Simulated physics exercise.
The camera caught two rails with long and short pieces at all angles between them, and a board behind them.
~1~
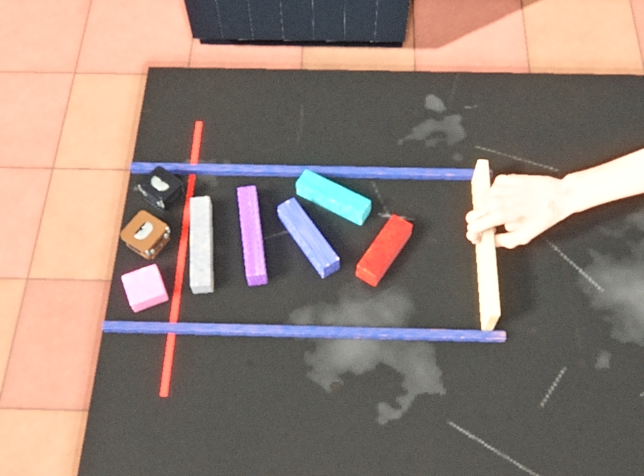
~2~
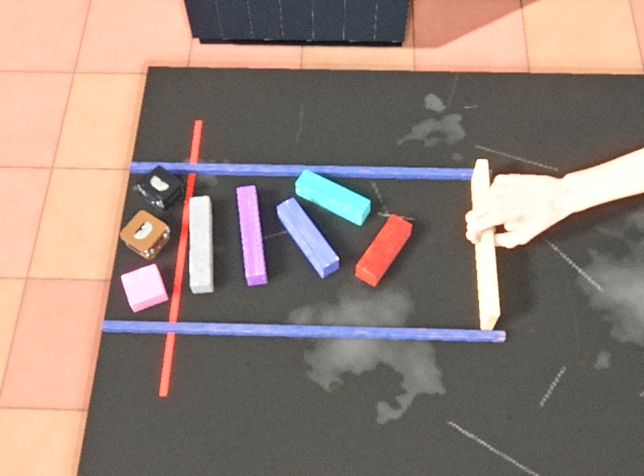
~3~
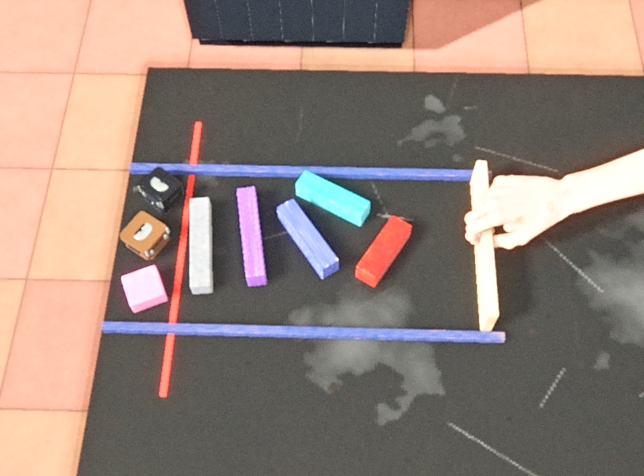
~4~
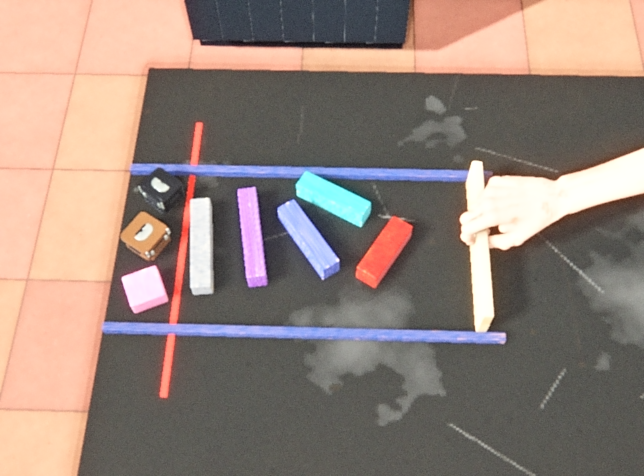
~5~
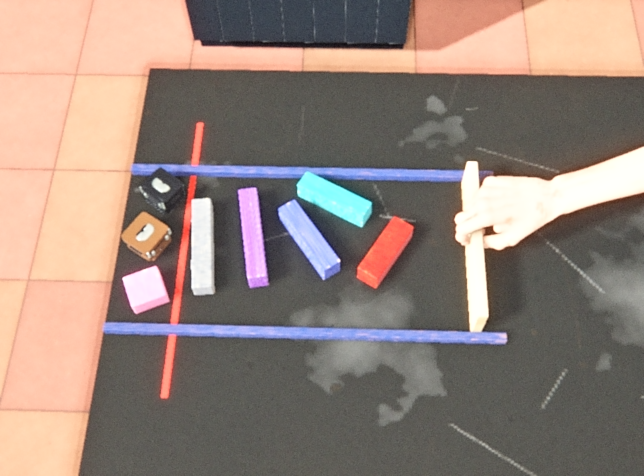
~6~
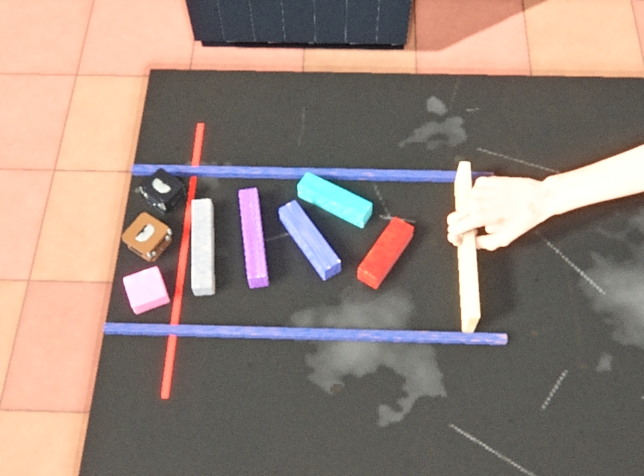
A hand slid a pale wooden board slightly to the left between two blue rails, while the colorful bars, the small blocks and the red strip across the rails all stayed still.
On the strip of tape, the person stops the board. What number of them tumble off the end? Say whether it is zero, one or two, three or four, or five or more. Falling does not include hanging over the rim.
Well, more than two but under five end up dropping off.
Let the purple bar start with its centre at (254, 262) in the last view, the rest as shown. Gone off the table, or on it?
Lab note: Started there, it remains on top.
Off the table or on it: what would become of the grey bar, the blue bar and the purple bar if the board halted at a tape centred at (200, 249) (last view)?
One by one: The grey bar holds its spot, the blue bar holds its spot, the purple bar holds its spot.
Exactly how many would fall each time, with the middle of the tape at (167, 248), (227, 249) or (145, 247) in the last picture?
It would be 5, 0 and 7.
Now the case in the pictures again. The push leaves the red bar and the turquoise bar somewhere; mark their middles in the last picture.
In the last picture the red bar sits around (171, 251) and the turquoise bar around (154, 194).
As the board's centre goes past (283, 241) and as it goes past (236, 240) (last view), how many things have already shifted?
By the first moment it's 4, by the second it's 8.
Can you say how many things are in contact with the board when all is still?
The figure is 2.
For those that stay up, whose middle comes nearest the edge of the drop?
Purple bar.
Soon after, none off yet; brown case at rest near (148, 238); pink block at rest near (147, 290); black case at rest near (164, 192).
In the end, the number that fall off is three or four; gone, grey bar, black case, pink block and brown case.
